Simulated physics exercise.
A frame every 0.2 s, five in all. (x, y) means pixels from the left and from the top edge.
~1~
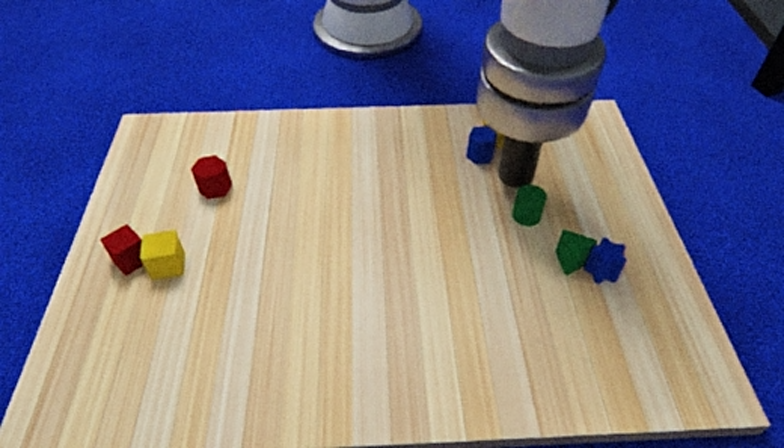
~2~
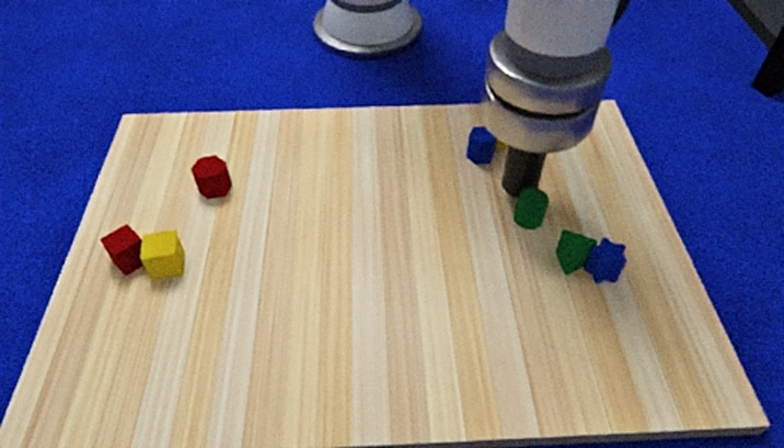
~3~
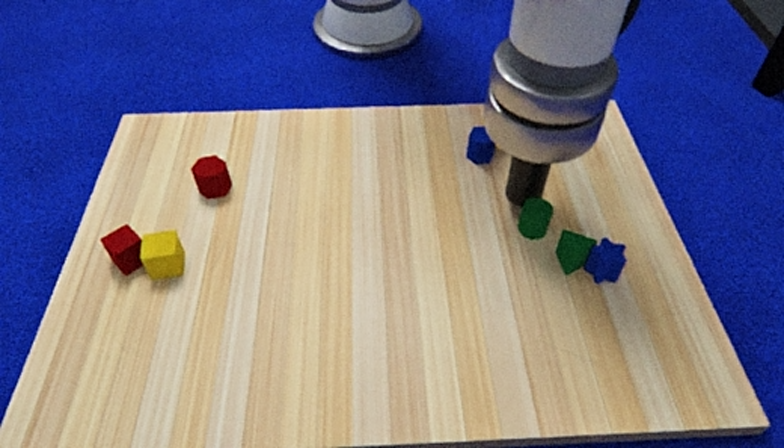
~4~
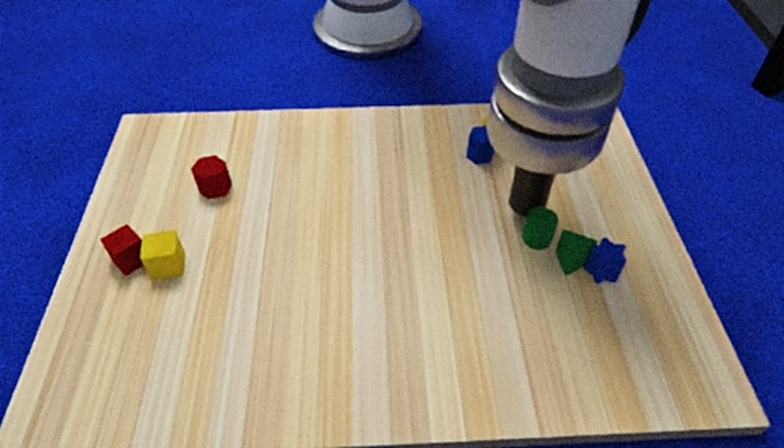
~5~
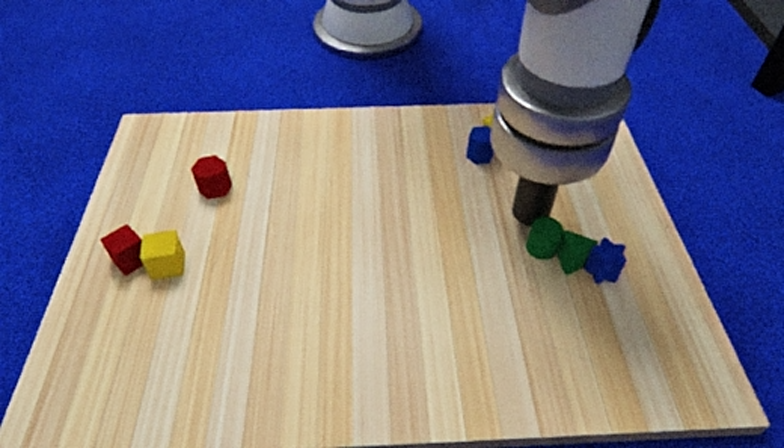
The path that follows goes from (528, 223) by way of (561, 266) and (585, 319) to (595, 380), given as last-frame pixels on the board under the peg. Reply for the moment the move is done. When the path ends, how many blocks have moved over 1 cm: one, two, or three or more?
My answer is three or more.
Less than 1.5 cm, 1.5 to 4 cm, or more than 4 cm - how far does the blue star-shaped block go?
Its displacement is between 1.5 and 4 cm.
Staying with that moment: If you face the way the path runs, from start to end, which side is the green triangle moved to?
Measured against the direction from start to end, the green triangle shifts toward the left-hand side.
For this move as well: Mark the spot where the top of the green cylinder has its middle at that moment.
Just about (560, 343).
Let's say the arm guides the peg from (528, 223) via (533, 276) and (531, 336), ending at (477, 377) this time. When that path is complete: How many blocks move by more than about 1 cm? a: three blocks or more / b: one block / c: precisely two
Letter b.
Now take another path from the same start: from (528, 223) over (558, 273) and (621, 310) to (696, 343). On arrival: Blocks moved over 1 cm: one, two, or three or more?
It moves three or more blocks.
On the path given first. One third of the way, peg (565, 256); green cylinder (566, 274); green triangle (607, 263), turned 25° anticlockwise; blue star-shaped block (637, 262), turned 30° anticlockwise.
Two thirds of the way, peg (590, 310); green cylinder (567, 320); green triangle (625, 285), turned 110° anticlockwise; blue star-shaped block (645, 265), turned 50° anticlockwise.
At the end, peg (600, 371); green cylinder (560, 343); green triangle (625, 285), turned 110° anticlockwise; blue star-shaped block (645, 265), turned 50° anticlockwise.
